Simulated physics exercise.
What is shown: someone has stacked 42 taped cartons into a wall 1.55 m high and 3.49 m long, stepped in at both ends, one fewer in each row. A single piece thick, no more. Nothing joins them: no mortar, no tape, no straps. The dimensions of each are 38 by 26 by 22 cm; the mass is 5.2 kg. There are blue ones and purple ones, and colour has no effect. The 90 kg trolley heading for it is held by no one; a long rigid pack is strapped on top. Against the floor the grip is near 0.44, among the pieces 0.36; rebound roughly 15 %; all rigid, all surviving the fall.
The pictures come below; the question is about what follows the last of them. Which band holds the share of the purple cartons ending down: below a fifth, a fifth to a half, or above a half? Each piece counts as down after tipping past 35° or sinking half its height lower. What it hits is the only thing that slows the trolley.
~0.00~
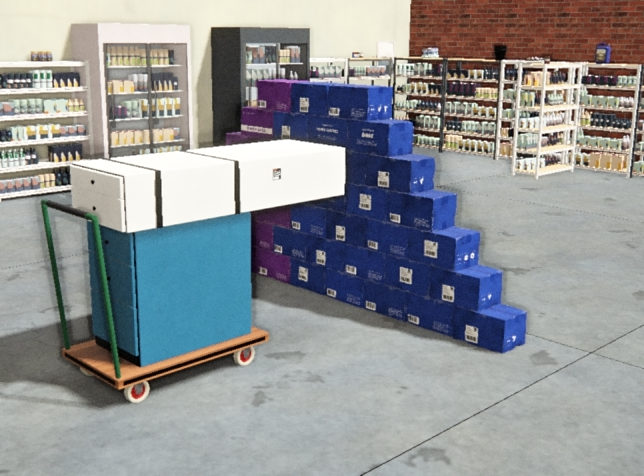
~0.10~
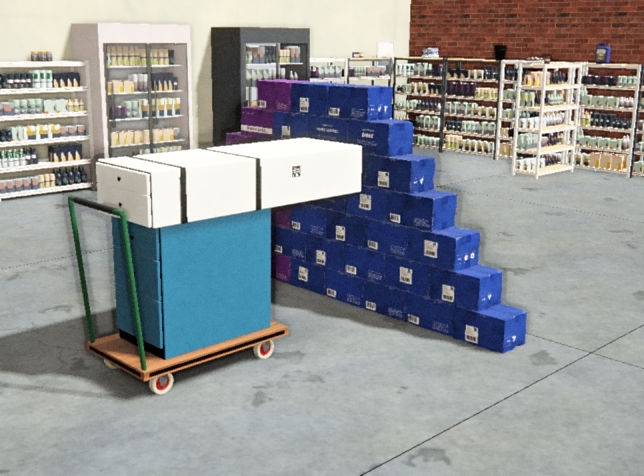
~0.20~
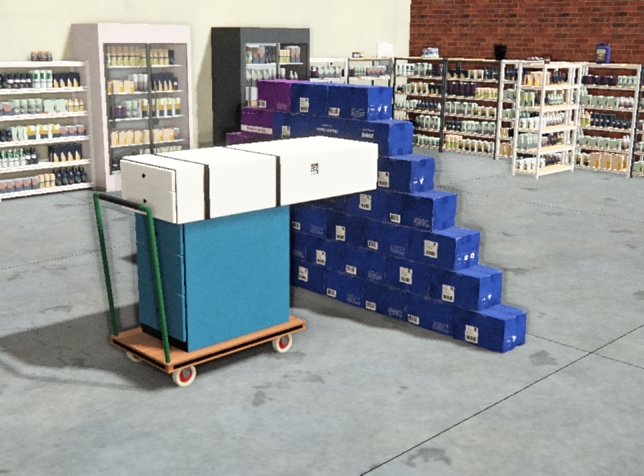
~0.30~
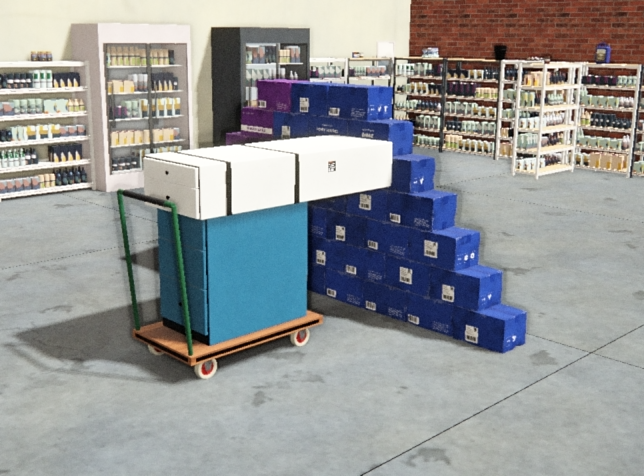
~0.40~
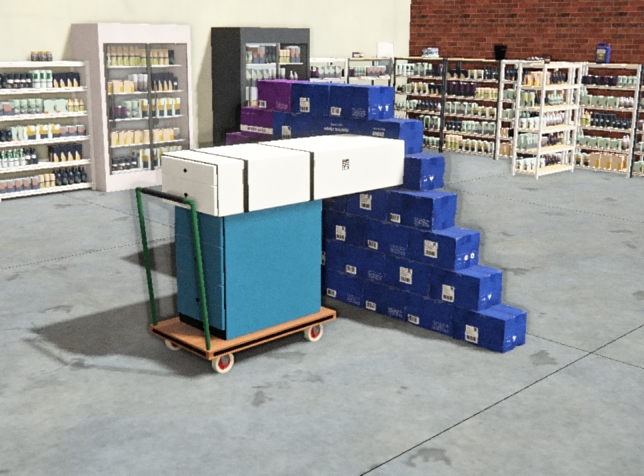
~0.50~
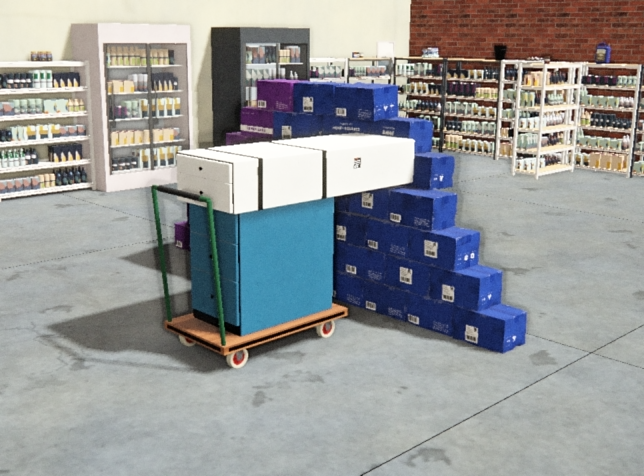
Below a fifth.
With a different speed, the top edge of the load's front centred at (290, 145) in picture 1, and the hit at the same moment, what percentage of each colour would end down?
Result - purple: 0%; blue: 20%.
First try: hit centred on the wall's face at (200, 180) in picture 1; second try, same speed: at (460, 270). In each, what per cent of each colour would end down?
Down by colour - purple: 10%, then 0%; blue: 0%, then 10%.
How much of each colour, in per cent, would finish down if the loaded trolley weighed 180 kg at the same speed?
Purple 0, blue 20 per cent.
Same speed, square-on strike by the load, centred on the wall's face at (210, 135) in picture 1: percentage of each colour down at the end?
For purple it's 10 per cent, for blue 0 per cent.
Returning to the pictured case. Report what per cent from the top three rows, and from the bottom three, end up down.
Of the top ones 50 percent, of the bottom ones 0 percent.
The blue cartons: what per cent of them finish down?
Colour blue - 20 percent down at the end.
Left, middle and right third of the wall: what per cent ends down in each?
The thirds come out at 0 on the left, 20 in the middle and 10 on the right, in per cent.
By 0.62 s, load 31 cm past the wall's line, still rolling; none of the 16 purple cartons down (0 of 42 in all colours); top purple carton unmoved; top blue carton moved 8 cm.
By 0.82 s, load 47 cm past the wall's line, still rolling; none of the 16 purple cartons down (3 of 42 in all colours); top purple carton unmoved; top blue carton tilted 13°.
By 1.10 s, load 67 cm past the wall's line, still rolling; none of the 16 purple cartons down (6 of 42 in all colours); top purple carton unmoved; top blue carton tilted 59°, 27 cm lower.
By 1.52 s, load 73 cm past the wall's line, stopped; none of the 16 purple cartons down (6 of 42 in all colours); top purple carton unmoved; top blue carton on its side.
When it is over (2.3 s), load 73 cm past the wall's line, stopped; none of the 16 purple cartons down (6 of 42 in all colours); top purple carton unmoved; top blue carton 1.33 m lower. That is 0 per cent. In pixels of the last frame, middles, top purple carton near (286, 95), top blue carton near (448, 246).
